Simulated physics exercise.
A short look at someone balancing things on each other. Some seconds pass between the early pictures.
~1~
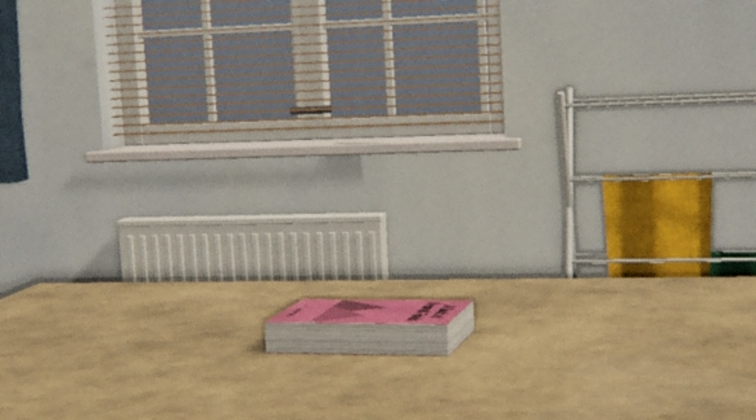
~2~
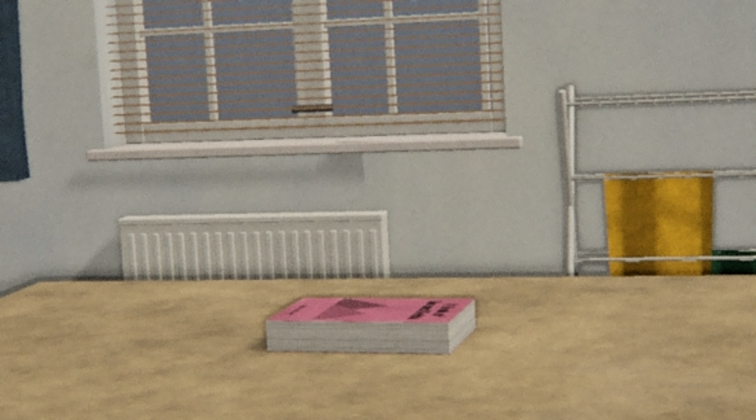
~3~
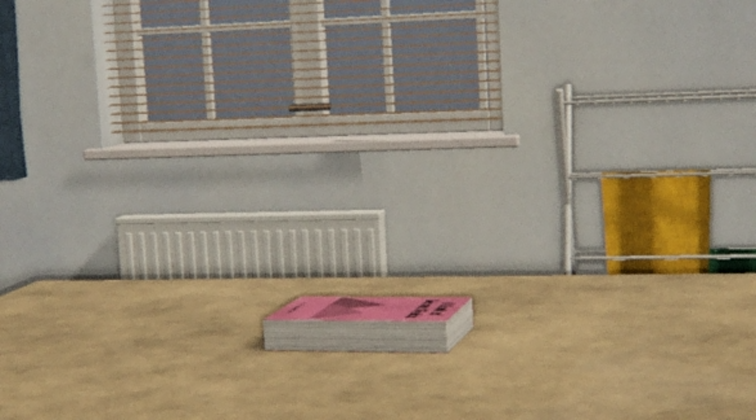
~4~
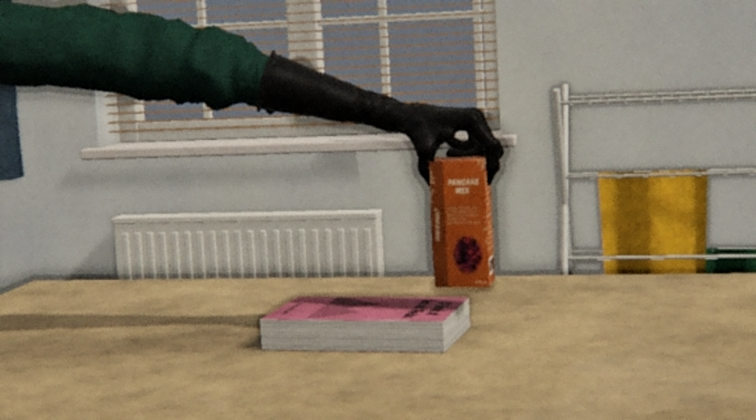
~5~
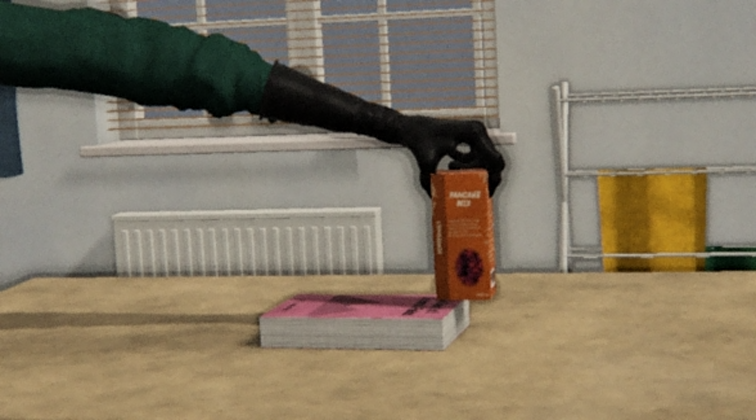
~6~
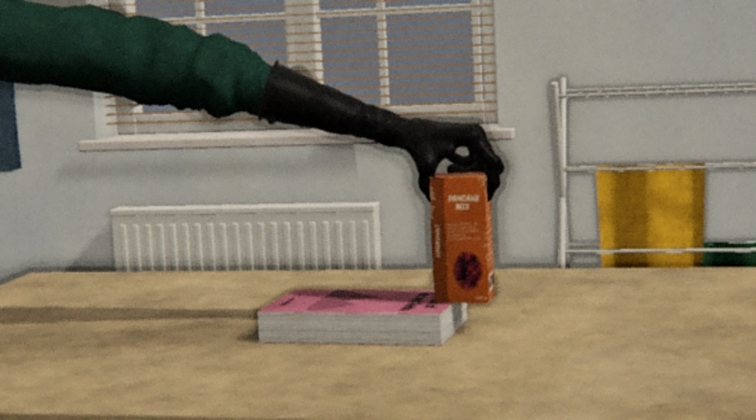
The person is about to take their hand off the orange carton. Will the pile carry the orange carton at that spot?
As it turns out, it gives way.
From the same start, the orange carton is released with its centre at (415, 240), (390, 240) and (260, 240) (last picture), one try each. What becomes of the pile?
First, it keeps its balance; second, it holds; third, it comes apart.
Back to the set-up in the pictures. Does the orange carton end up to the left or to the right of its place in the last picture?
To the right.
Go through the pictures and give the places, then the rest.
The last thing is not in view yet; pink book (372, 326), in the first frame.
The last thing is not in view yet; pink book (373, 325), in the second frame.
The last thing is not in view yet; pink book (370, 323), in the third frame.
Coming down; orange carton (463, 222); pink book (367, 323), in the fourth frame.
Coming down; orange carton (464, 234); pink book (367, 321), in the fifth frame.
In place under the hand; orange carton (463, 238); pink book (365, 316), in the sixth frame.
Then, 0.40 s after the last picture, orange carton now fallen.
Then, 0.50 s after the last picture, things are still on the move.
At rest, fallen, orange carton; pink book in place. Seen from the same camera at the end, orange carton near (556, 303). The pile loses its balance.
